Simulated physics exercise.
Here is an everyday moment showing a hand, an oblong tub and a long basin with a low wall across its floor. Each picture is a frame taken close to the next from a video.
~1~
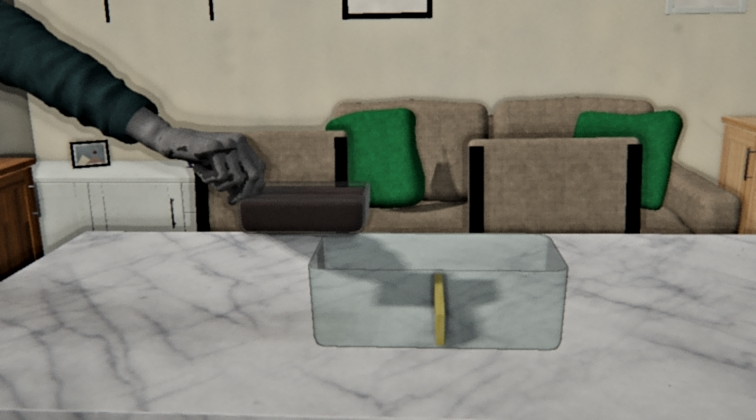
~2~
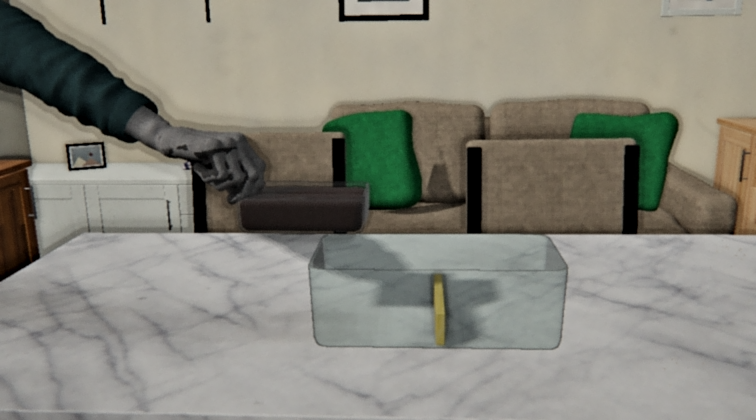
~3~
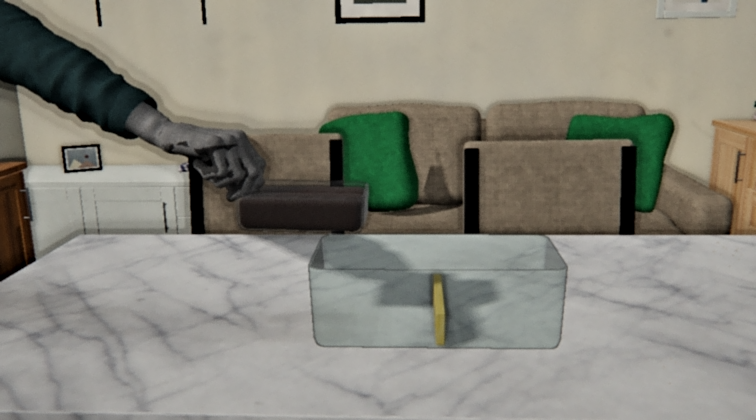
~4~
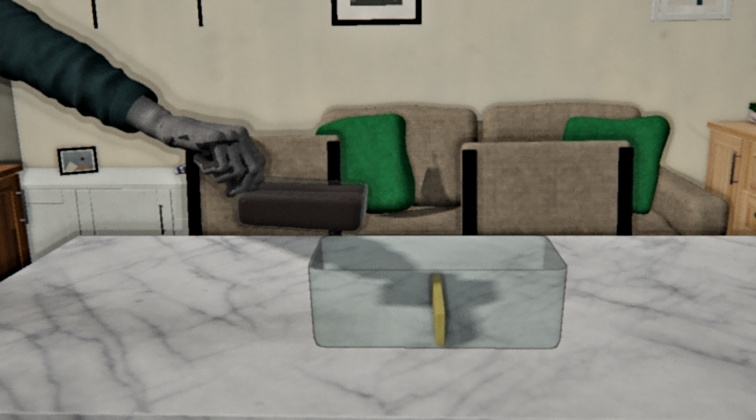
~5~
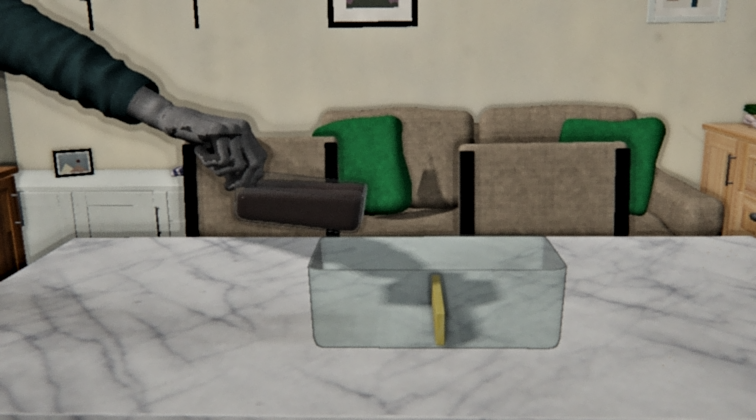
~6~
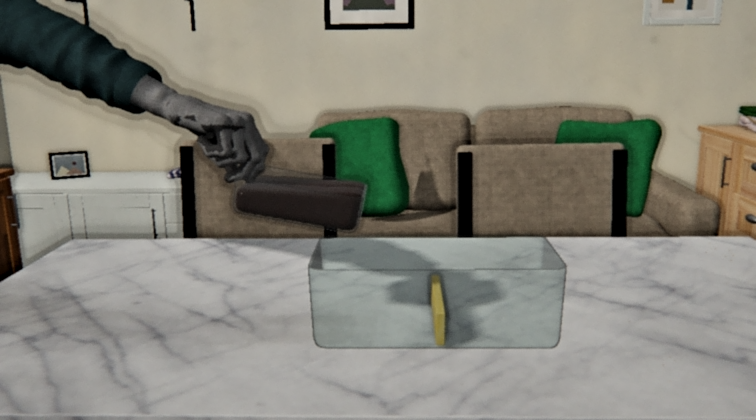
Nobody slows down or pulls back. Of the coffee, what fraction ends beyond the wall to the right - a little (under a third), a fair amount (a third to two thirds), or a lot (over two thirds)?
A fair amount, a third to two thirds.
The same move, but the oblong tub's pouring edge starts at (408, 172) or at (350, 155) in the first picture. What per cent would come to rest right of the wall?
Roughly 85 % and 35 %.
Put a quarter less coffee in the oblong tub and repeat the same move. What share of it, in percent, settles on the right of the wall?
That share would be some 20 parts in a hundred.
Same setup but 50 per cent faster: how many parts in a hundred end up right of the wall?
Near 65 %.
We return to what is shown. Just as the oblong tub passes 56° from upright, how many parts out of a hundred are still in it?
Near 30 in a hundred still remains.
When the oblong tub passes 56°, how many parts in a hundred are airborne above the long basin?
40 per cent.
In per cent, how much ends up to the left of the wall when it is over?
It works out to around 55 percent.
A moment on, the oblong tub is tipped part way and 28 per cent is still to pour, 27 is left of the wall and 3 right of it.
Next, the oblong tub is tipped on its side and 6 per cent is still to pour, 43 is left of the wall and 43 right of it.
Then the oblong tub is tipped on its side and 1 per cent is still to pour, 52 is left of the wall and 43 right of it.
Later the oblong tub is tipped on its side and 0 per cent is still to pour, 54 is left of the wall and 43 right of it.
At rest 54 per cent lies left of the wall, 43 right of it and 3 outside.
